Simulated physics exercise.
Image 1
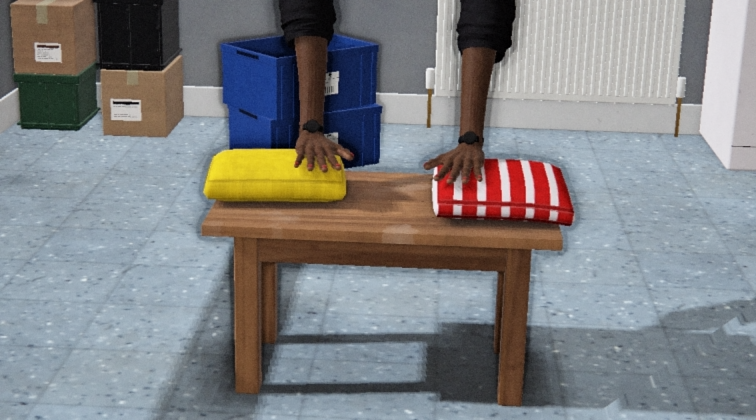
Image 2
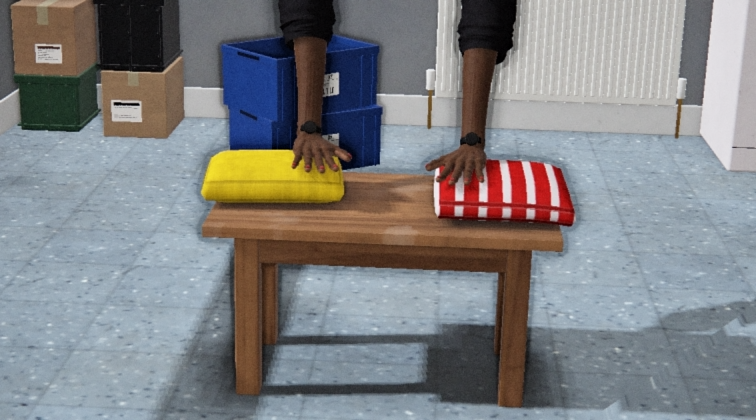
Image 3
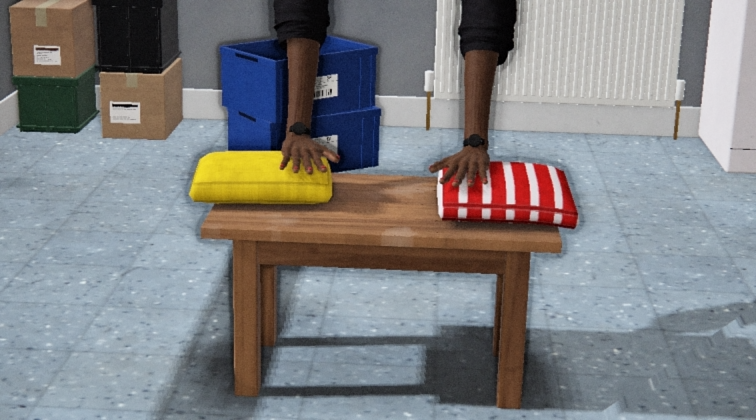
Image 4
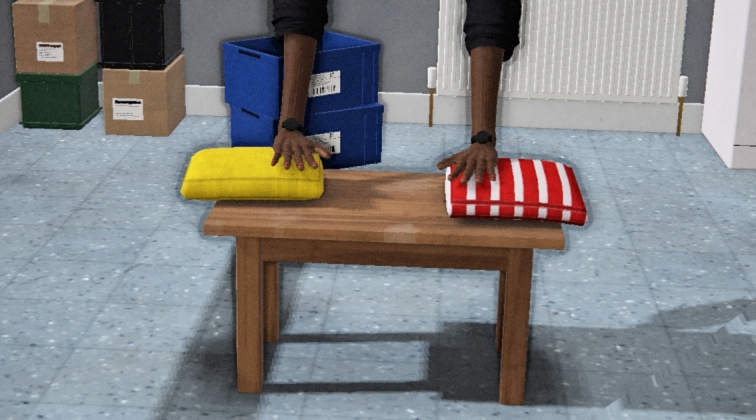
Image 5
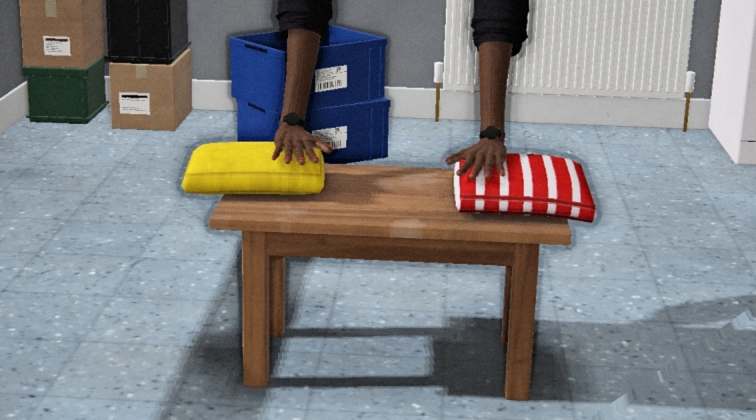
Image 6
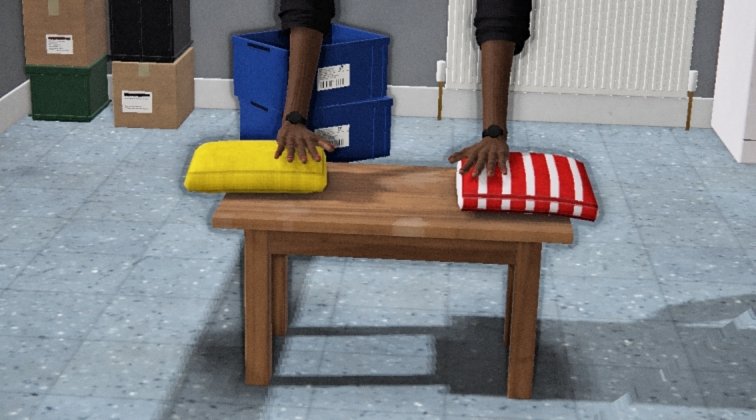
To begin with, two hands rest on a yellow soft bag and a red-and-white striped cushion on a low wooden table. The hands slide them slightly apart, the yellow one left and the striped one right, until each partly overhangs its end of the tabletop.
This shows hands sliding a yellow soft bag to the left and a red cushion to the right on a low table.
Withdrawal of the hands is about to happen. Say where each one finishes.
As I see it, my guess is the yellow soft bag sticks around, my guess is the red cushion sticks around.
Then, 0.58 s on from there, soft bag as it was left; cushion as it was left.
In the end, soft bag as it was left; cushion as it was left. The yellow soft bag stays up there and the red cushion remains on top.
